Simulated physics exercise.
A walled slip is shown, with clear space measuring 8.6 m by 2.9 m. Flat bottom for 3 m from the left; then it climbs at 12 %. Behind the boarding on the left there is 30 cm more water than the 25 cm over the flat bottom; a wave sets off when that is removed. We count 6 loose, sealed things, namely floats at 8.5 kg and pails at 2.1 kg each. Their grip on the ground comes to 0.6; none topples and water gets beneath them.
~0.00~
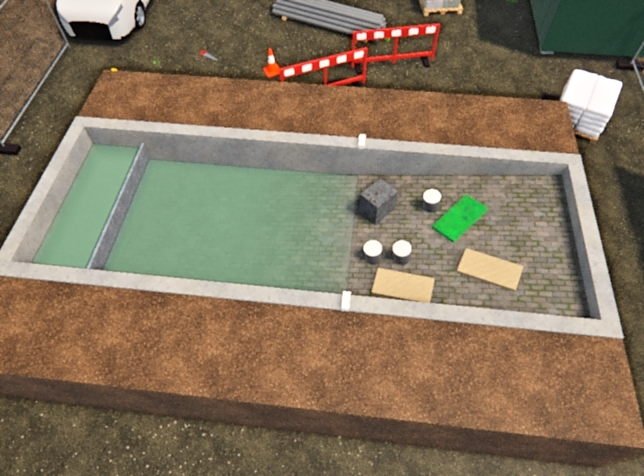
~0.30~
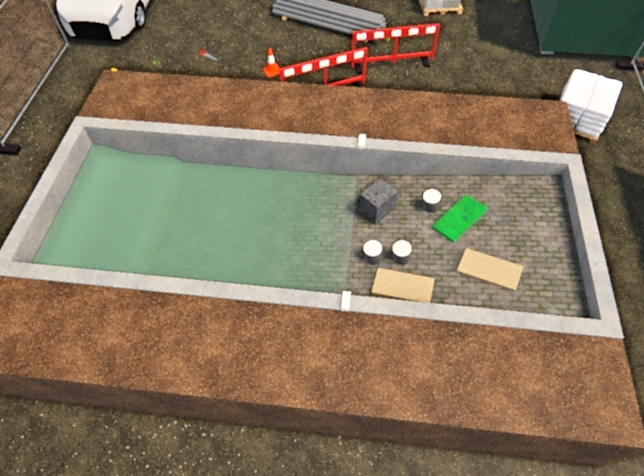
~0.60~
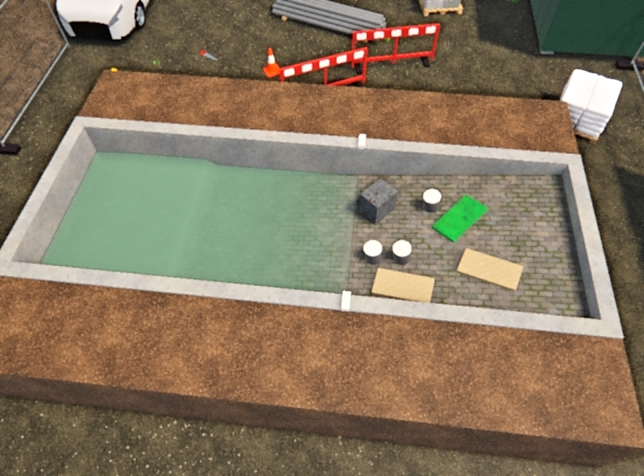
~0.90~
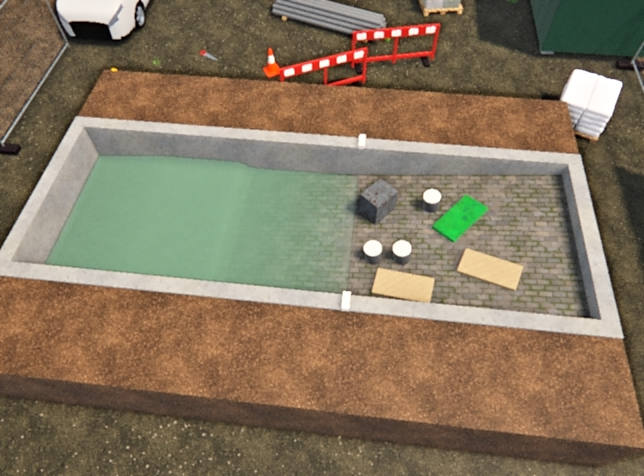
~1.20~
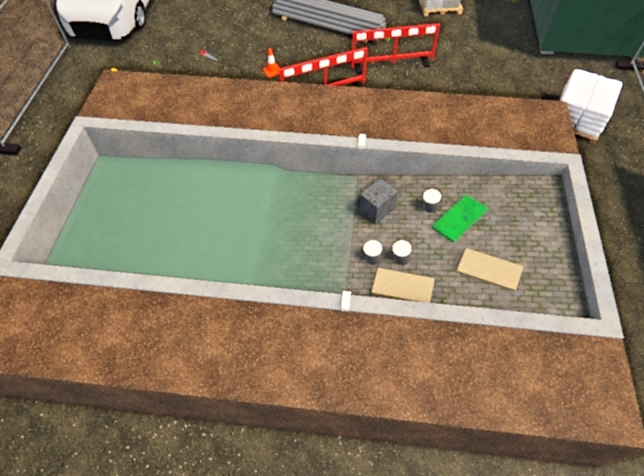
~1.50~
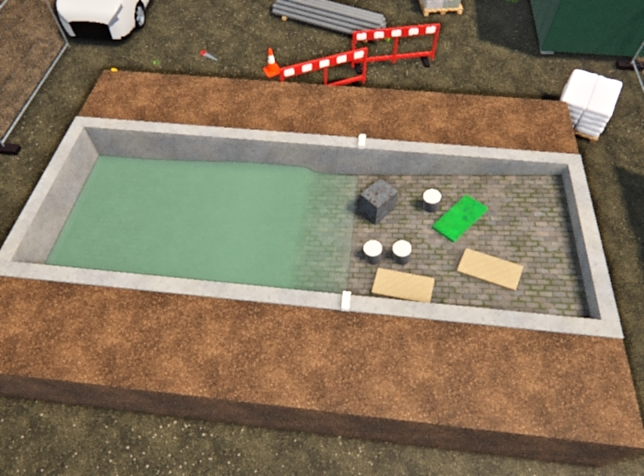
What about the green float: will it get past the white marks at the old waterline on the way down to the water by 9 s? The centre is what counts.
I'd say the green float gets over in time.
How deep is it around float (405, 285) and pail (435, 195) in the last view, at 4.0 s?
I'd estimate 7 cm for the first and 7 cm for the second.
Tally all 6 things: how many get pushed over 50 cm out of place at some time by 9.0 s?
Tally: 6.
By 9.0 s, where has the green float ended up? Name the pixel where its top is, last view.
About (298, 253).
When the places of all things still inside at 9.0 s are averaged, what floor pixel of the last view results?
Roughly at (268, 250).
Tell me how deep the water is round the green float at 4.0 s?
I'd put it at about 4 cm.
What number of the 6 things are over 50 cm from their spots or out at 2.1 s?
The answer is 0.
After 2.1 s the green float is near (461, 217), 0.0 m from its start, aground; 0 of 6 are over the mark; 0 afloat.
After 4.0 s the green float is near (460, 216), 0.0 m from its start, afloat; 0 of 6 are over the mark; 5 afloat.
After 6.3 s the green float is near (386, 232), 1.3 m from its start, afloat; 4 of 6 are over the mark; 5 afloat.
After 9.0 s the green float is near (298, 253), 2.8 m from its start, afloat; 6 of 6 are over the mark; 6 afloat.
